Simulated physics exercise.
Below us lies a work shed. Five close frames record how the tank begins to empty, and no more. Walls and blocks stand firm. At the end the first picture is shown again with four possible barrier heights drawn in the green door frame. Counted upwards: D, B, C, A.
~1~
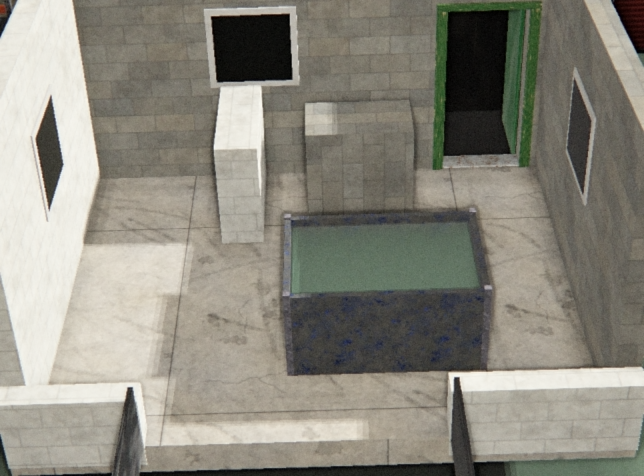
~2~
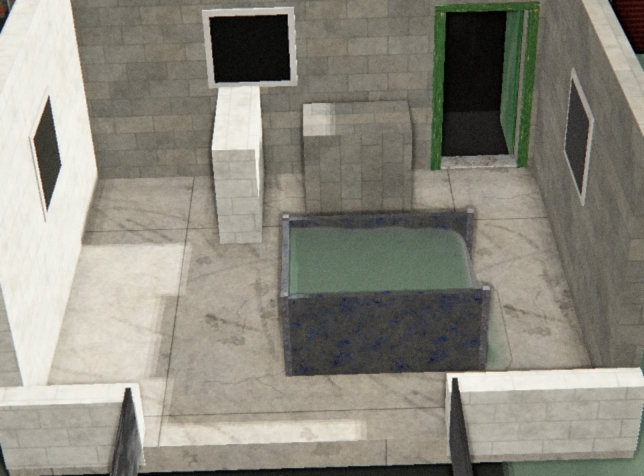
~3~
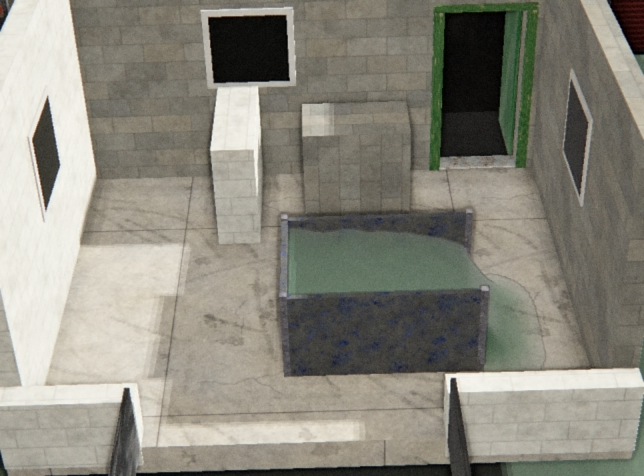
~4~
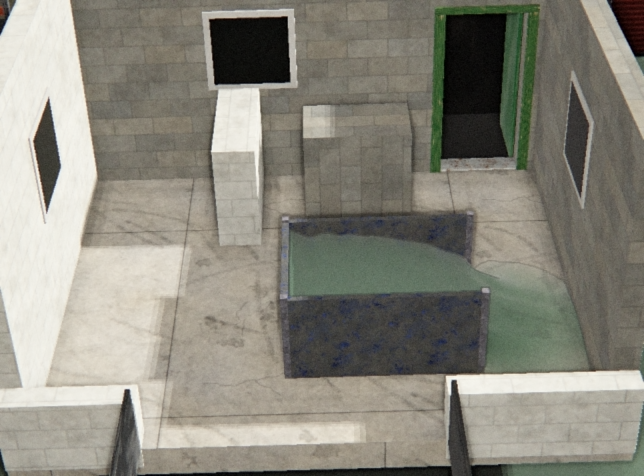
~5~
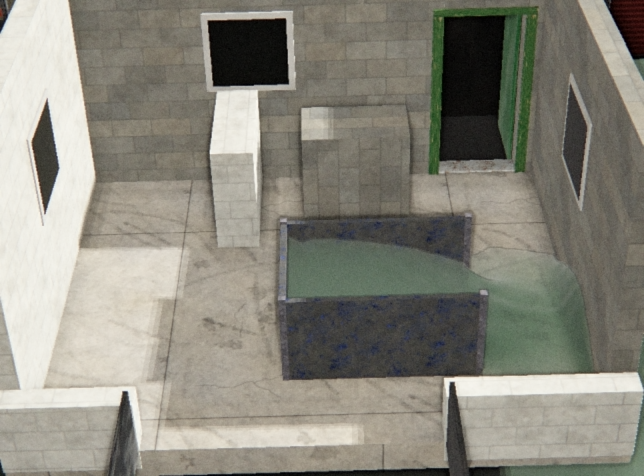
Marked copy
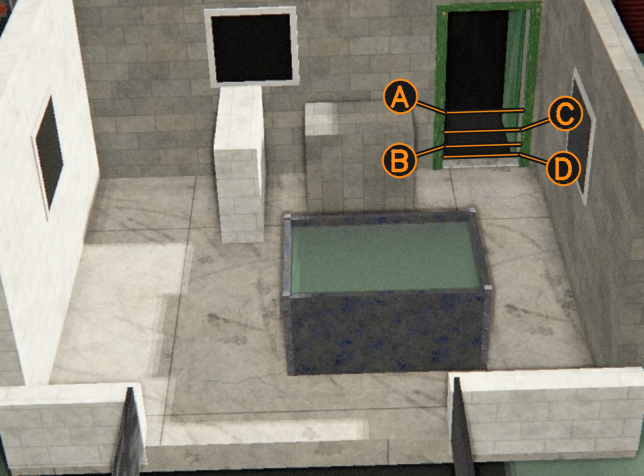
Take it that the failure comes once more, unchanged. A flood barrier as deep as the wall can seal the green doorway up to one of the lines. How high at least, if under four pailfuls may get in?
The limit is B.
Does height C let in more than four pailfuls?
No, that is safe.
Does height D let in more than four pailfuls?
Yes, it does.
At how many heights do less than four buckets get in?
Three of the four.
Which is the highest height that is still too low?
It is D.
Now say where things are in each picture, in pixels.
The first picture shows water in the tank at rest, its middle at (383, 259); foot of the green doorway at (481, 167); open gate at (294, 373).
In the second picture, 2 % of the ground under water, visible out to (496, 347).
In the third picture, 5 % of the ground under water, visible out to (507, 288).
In the fourth picture, 10 % of the ground under water, visible out to (557, 282).
In the fifth picture, 14 % of the ground under water, visible out to (553, 257).
In orange, A at (484, 111); B at (482, 145); C at (482, 130); D at (481, 155); from the bottom up D, B, C, A.
With A, nothing gets over.
With B, a bucket or two gets in.
With C, nothing gets over.
With D, about 14 bucketfuls get in.
